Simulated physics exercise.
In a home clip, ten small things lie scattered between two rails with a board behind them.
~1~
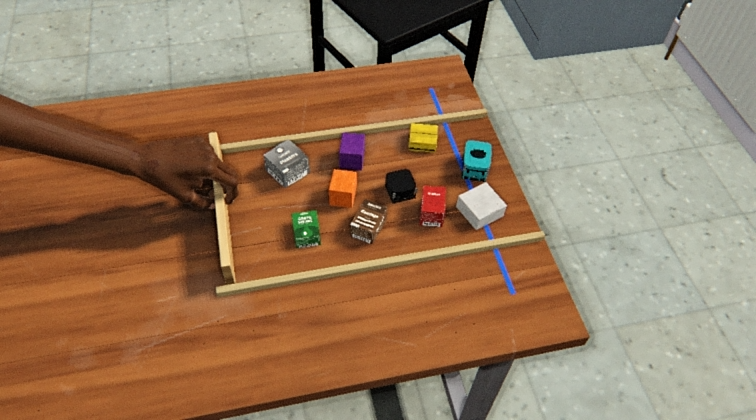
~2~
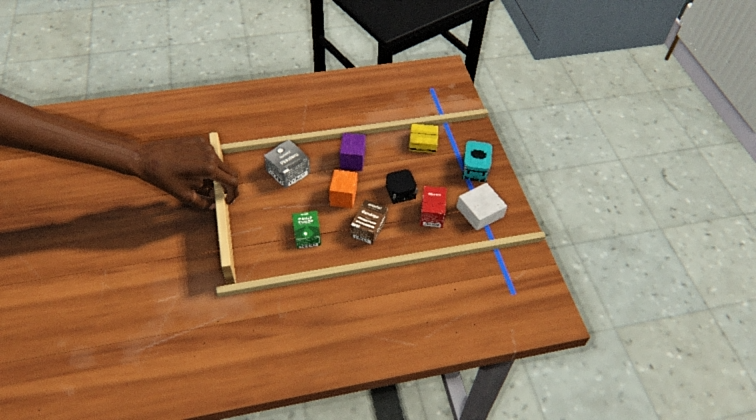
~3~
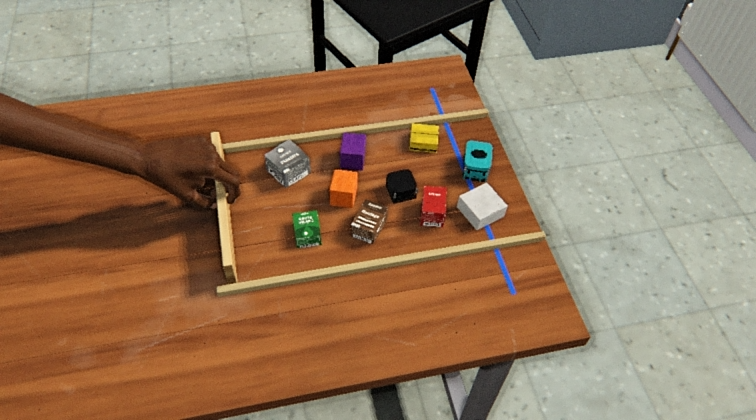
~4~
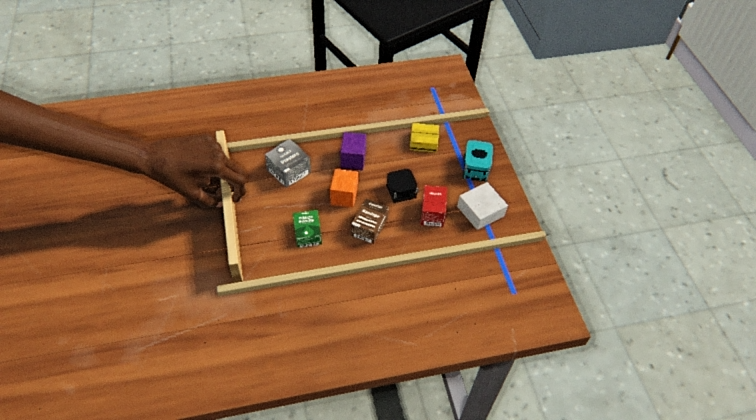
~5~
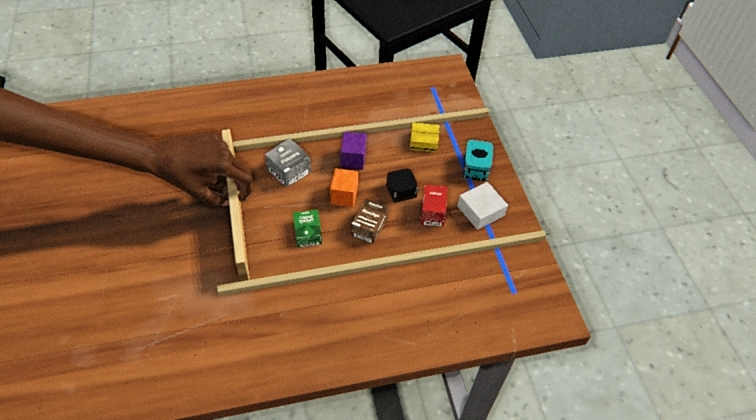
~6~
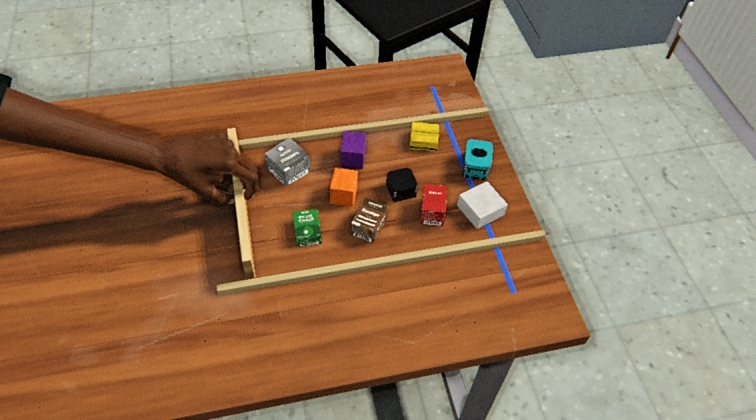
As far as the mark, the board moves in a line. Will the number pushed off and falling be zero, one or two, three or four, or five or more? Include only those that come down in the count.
It will be three or four.
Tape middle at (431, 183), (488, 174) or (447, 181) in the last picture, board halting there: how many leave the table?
Try 1: 0; try 2: 7; try 3: 1.
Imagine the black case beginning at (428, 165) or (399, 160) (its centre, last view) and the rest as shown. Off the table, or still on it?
In the two tries the black case is not knocked off and is not knocked off, in that order.
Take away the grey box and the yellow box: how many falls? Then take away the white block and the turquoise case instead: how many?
Result, first then second: 3, 2.
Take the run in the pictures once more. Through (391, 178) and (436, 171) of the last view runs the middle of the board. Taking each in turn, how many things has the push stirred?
At the first spot the count is 9, and at the second it is 10.
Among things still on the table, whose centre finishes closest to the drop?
That'd be the purple block, foremost of the lot.
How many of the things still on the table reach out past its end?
Overhang count: 1.
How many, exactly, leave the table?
Taken together, the number is 4.
Early on, none off yet; turquoise case at rest near (478, 160); white block at rest near (482, 205); yellow box at rest near (424, 137).
A while later, none off yet; turquoise case at rest near (478, 160); white block travelled a little near (495, 204); yellow box travelled about its own width near (447, 132).
Finally, the number that fall off is three or four; lost, red box, yellow box, white block and turquoise case.
